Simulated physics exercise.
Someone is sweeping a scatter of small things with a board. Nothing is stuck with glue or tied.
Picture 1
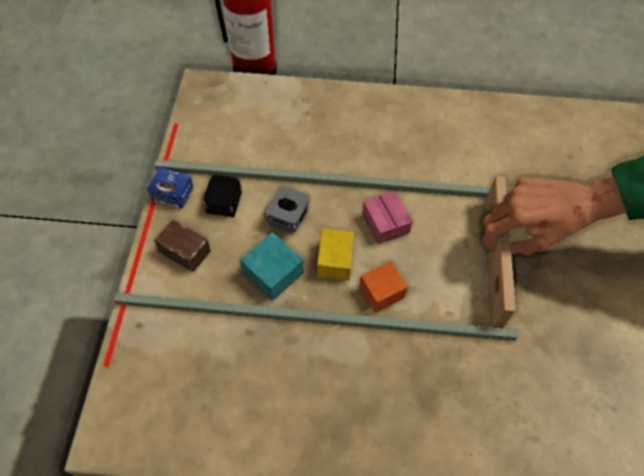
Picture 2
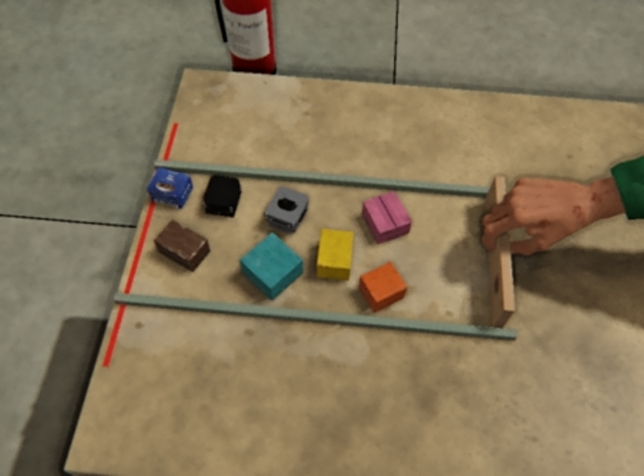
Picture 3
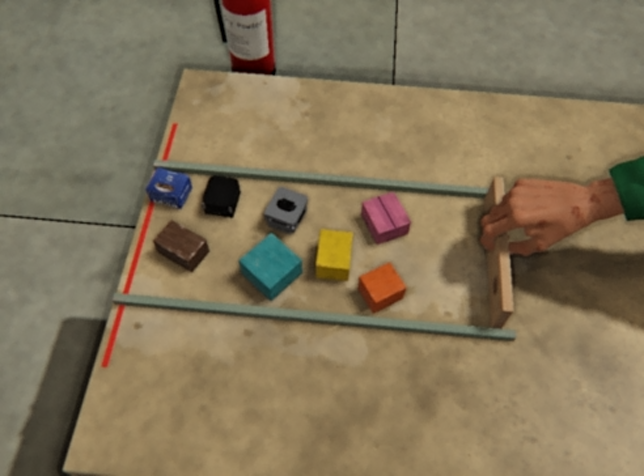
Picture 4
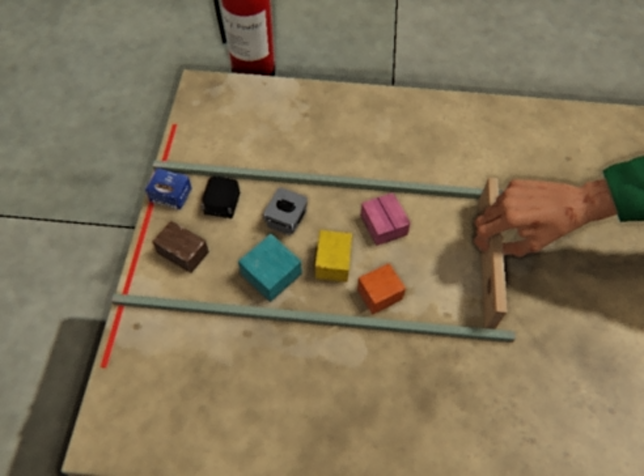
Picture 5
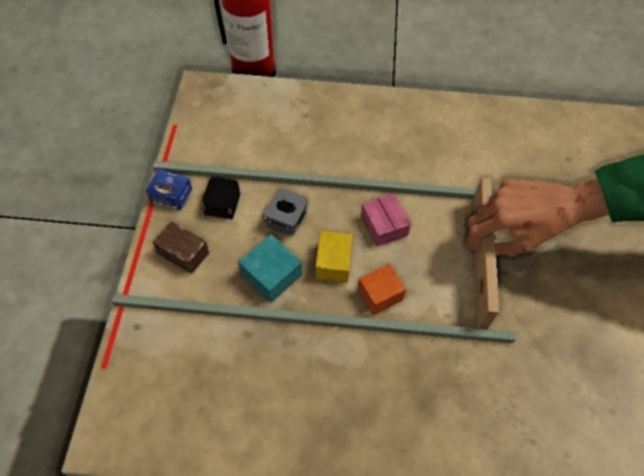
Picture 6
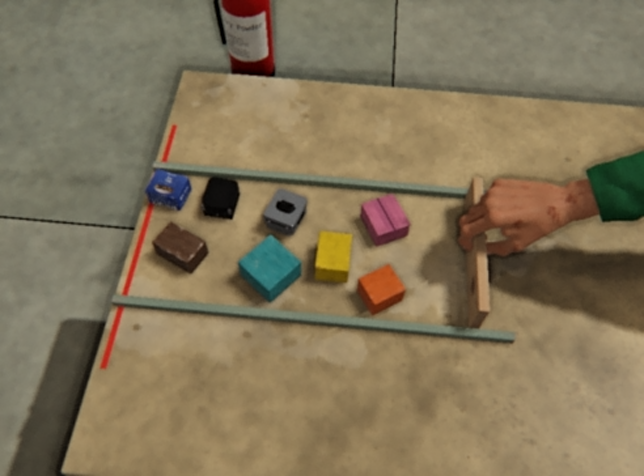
A hand holding a wooden board upright between two rails, then sliding it slightly left toward scattered coloured blocks that stay still.
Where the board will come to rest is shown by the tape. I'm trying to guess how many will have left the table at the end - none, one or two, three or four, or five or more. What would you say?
The fallen count comes to five or more.
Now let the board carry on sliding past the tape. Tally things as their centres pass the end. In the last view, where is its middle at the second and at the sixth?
First: Around (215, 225). Next: Around (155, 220).
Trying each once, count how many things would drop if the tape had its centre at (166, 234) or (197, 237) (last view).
Floor count: 5; 3.
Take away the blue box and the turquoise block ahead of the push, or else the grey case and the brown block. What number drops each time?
Try one: 6; try two: 6.
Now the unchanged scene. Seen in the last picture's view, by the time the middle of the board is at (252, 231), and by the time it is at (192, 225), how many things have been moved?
8 and 8.
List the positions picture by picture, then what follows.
The first frame shows blue box (171, 188); brown block (183, 246); black case (223, 197); board (499, 250); tape (146, 230).
The second frame shows brown block (183, 246); turquoise block (272, 267).
The third frame shows black case (222, 197); board (498, 250).
The fourth frame shows blue box (169, 189); pink box (385, 219).
The fifth frame shows brown block (181, 248); yellow block (334, 257).
The sixth frame shows blue box (169, 190); brown block (181, 248); black case (221, 199); board (476, 251); tape (143, 232).
A little later, none off yet; blue box at rest near (169, 190); brown block at rest near (181, 248); black case at rest near (221, 199).
Next, none off yet; blue box at rest near (169, 190); brown block at rest near (180, 247); black case shifted a little near (207, 198).
Later still, one off so far; blue box dropping near (149, 310); brown block tilted well over near (118, 225); black case tilted well over near (128, 193).
When it is over, the number that fall off is five or more; down, pink box, orange block, yellow block, grey case, turquoise block, black case, brown block and blue box.
